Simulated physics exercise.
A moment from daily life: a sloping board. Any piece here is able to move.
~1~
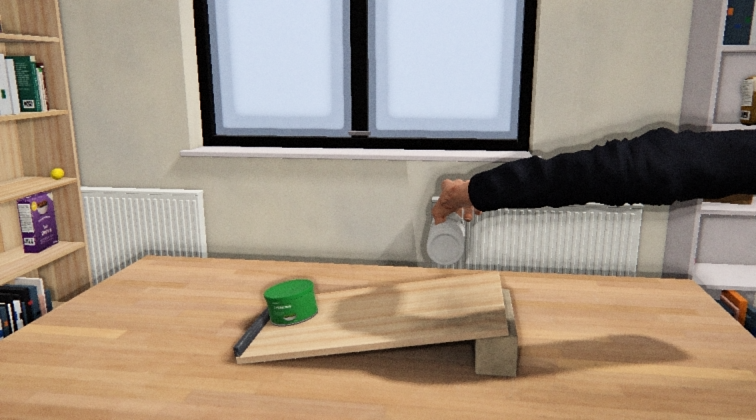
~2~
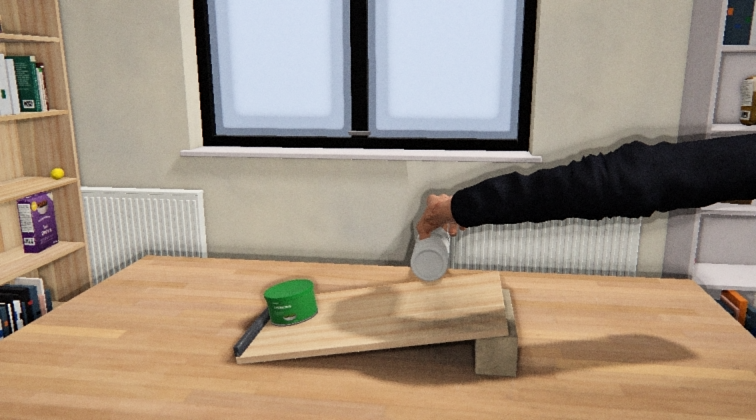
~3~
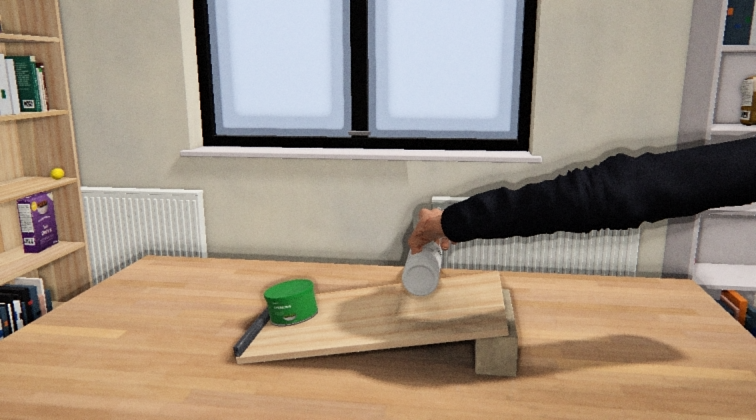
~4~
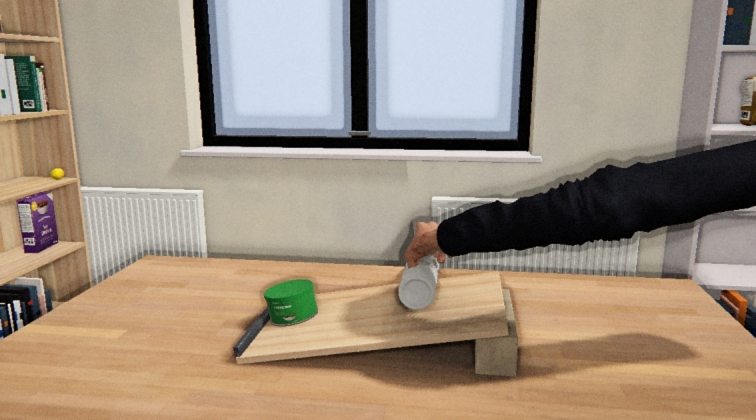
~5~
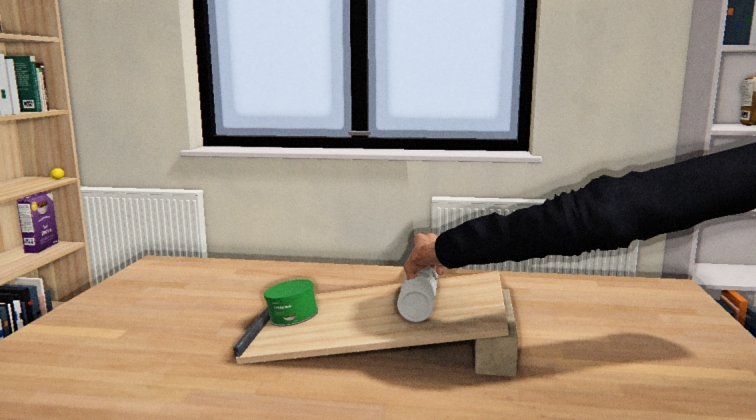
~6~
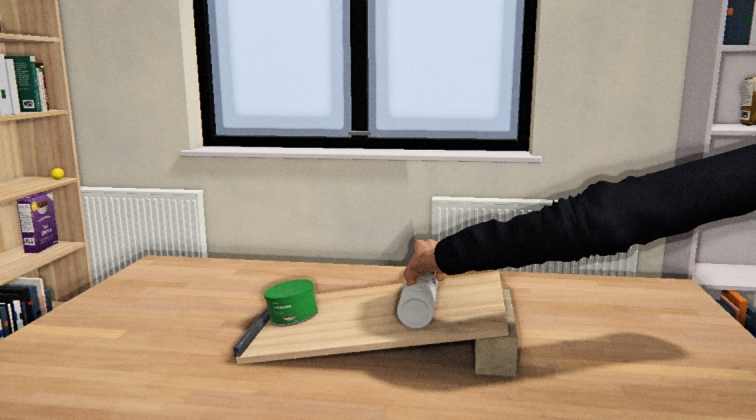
A dark-sleeved arm reaches in from the right over a wooden table, seen from a still camera facing a window between shelves. A green tub sits at the left, lower end of a sloping wooden board, which is propped on a block at its right. The hand lowers a pale grey-white bottle, moving it down and slightly left until it lies on its side on the board, still held.
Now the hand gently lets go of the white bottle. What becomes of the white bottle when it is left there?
Shifts down.
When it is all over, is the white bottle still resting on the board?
At the end, the white bottle remains up there.
Then, 0.40 s after the last picture, white bottle rolled about its own width near (396, 293).
Then, 0.60 s after the last picture, white bottle rolled well along near (354, 298).
Then, 0.70 s after the last picture, white bottle rolled well along near (326, 302).
At rest, moved from the start, white bottle; green tub in place. Seen from the same camera at the end, white bottle near (324, 302). The white bottle slides or rolls down.
